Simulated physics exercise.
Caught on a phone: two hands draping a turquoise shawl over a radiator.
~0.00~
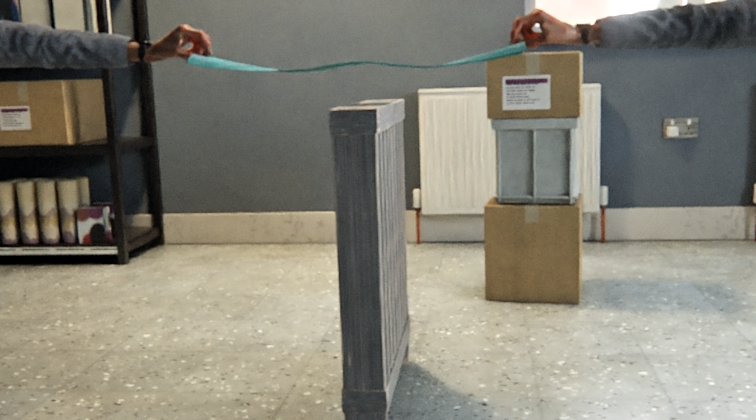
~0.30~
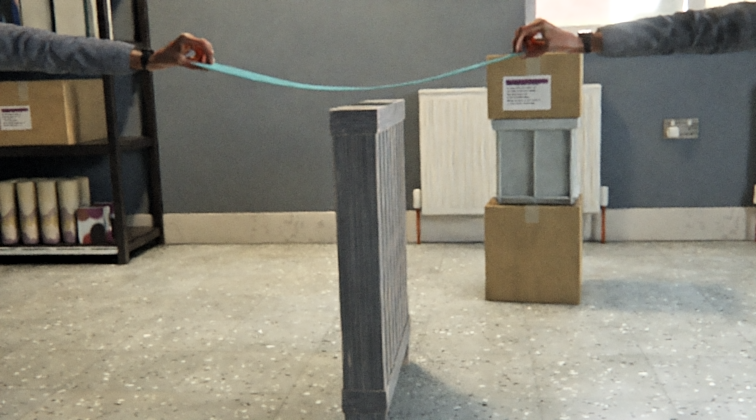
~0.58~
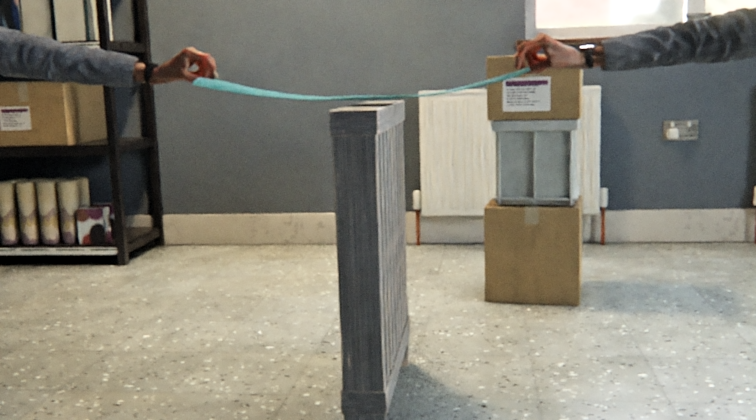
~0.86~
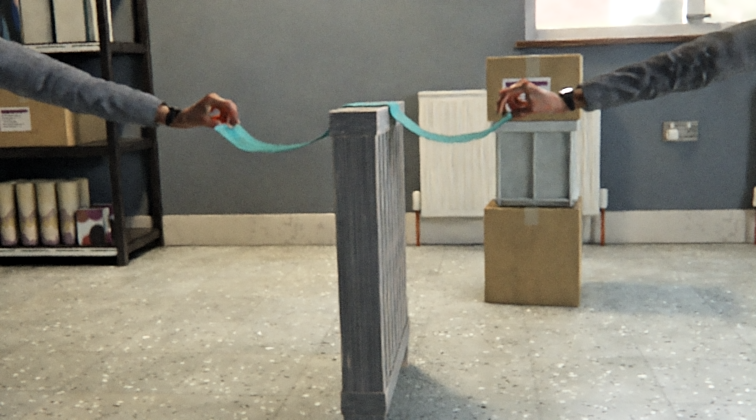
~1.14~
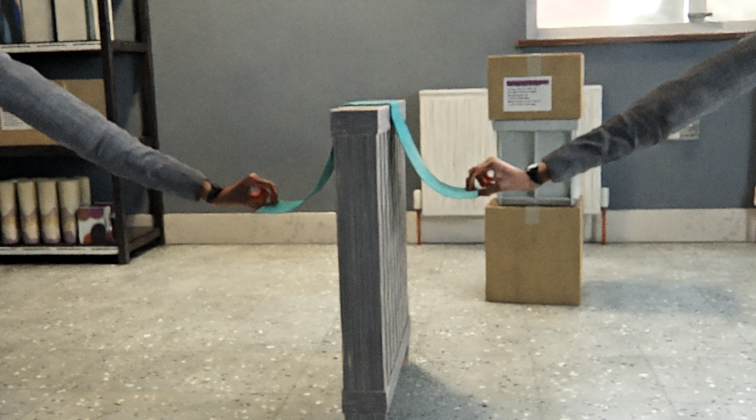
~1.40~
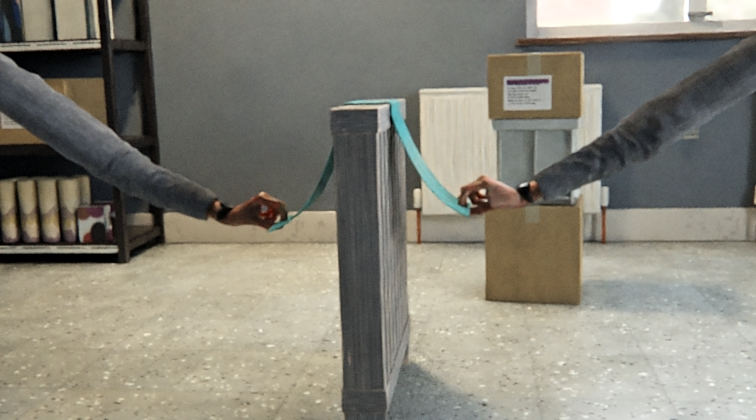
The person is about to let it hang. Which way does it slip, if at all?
Outcome: The turquoise shawl stays on top.
Around 1.62 s, shawl hanging on both sides, left end near (312, 247), right end near (435, 231).
Around 1.72 s, shawl hanging on both sides, left end near (350, 254), right end near (399, 237).
Finally, shawl hanging on both sides, left end near (356, 255), right end near (398, 237). The turquoise shawl hangs there.
